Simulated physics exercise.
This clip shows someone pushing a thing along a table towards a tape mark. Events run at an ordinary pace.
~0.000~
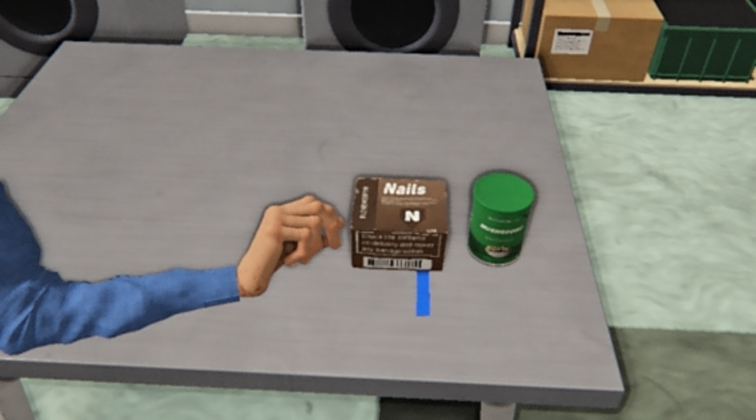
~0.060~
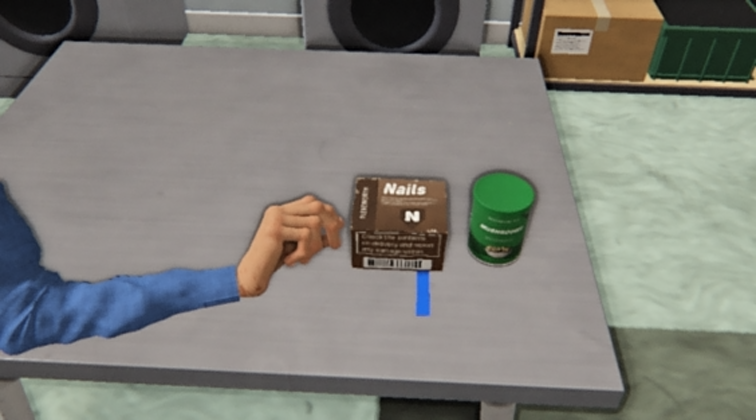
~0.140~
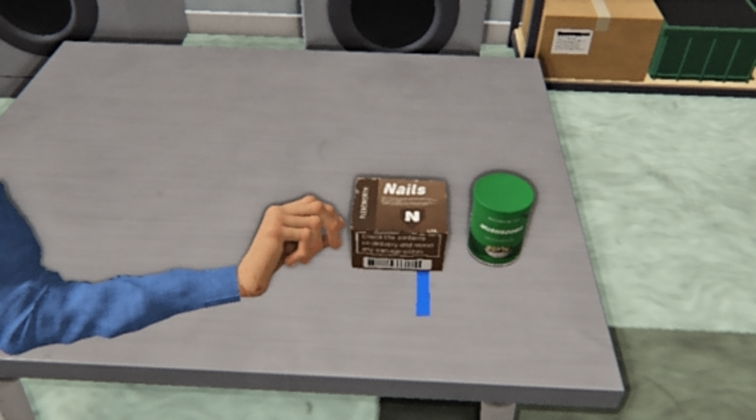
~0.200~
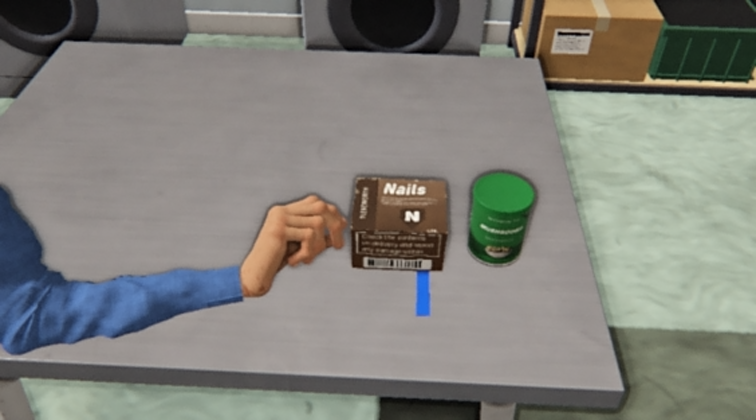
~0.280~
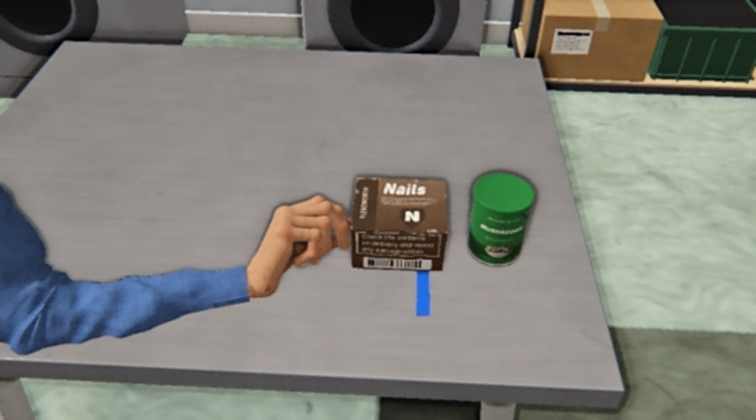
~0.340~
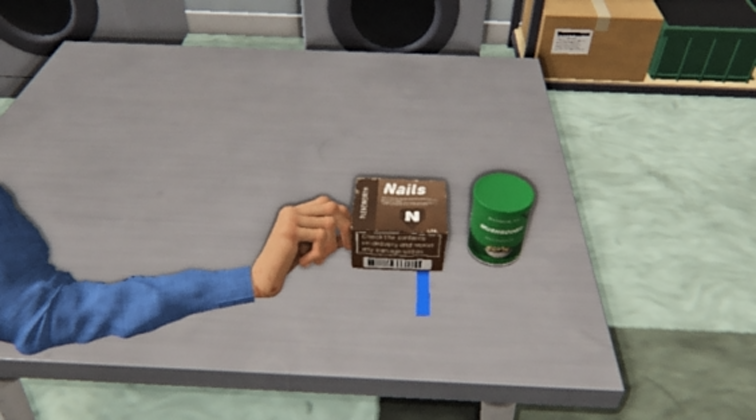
A brown box of nails stayed still on a gray table beside a green tin, above a strip of blue tape, while a hand in a blue sleeve shifted very slightly at its left.
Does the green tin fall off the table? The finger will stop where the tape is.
It ends up on the table.
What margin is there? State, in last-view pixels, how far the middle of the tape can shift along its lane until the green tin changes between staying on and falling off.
About 40 pixels to the right.
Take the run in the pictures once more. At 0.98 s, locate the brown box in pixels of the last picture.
The middle sits near (446, 226).
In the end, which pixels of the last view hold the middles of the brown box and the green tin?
In the last picture they settle around (477, 227) and (554, 223) respectively.
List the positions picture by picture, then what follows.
Green tin (499, 221); brown box (399, 224), in the first frame.
Green tin (499, 221); brown box (399, 224), in the second frame.
Green tin (499, 221); brown box (399, 224), in the third frame.
Green tin (499, 221); brown box (399, 224), in the fourth frame.
Green tin (499, 221); brown box (399, 224), in the fifth frame.
Green tin (499, 221); brown box (399, 224), in the sixth frame.
After 0.98 s, green tin displaced a little near (523, 222).
In the end (2.0 s), the green tin is still on the table, near (555, 223).
